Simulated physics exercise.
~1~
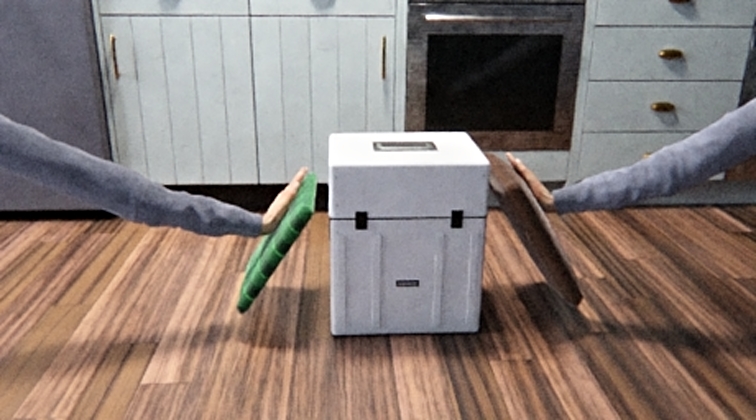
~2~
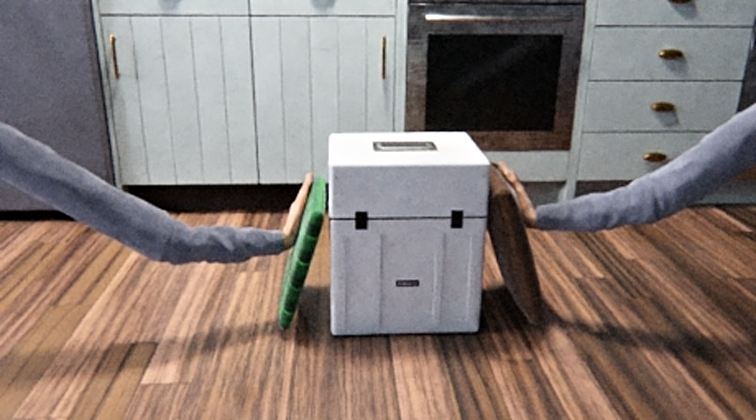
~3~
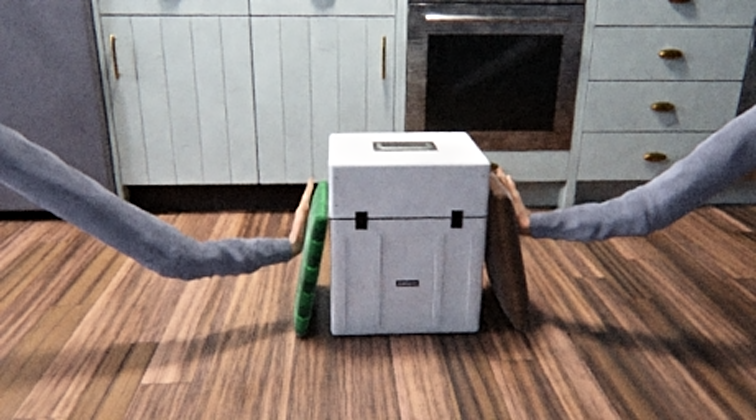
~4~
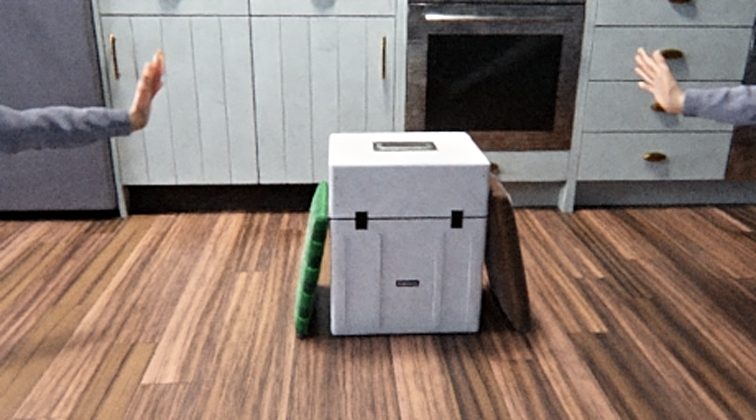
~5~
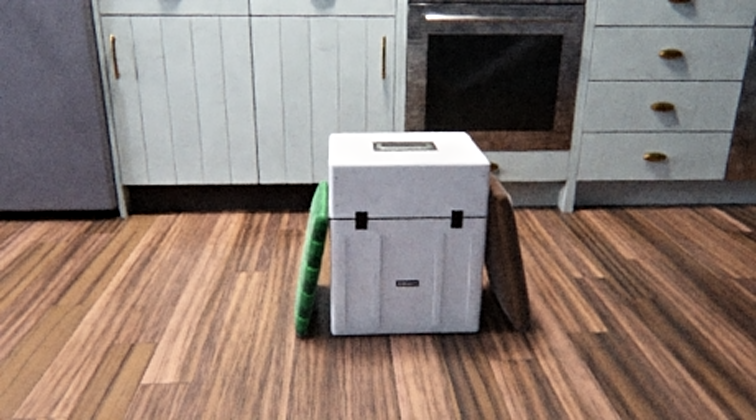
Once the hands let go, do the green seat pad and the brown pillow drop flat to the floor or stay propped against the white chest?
Both stay propped. The green seat pad keeps leaning on the left side of the white chest, and the brown pillow keeps leaning on the right side.
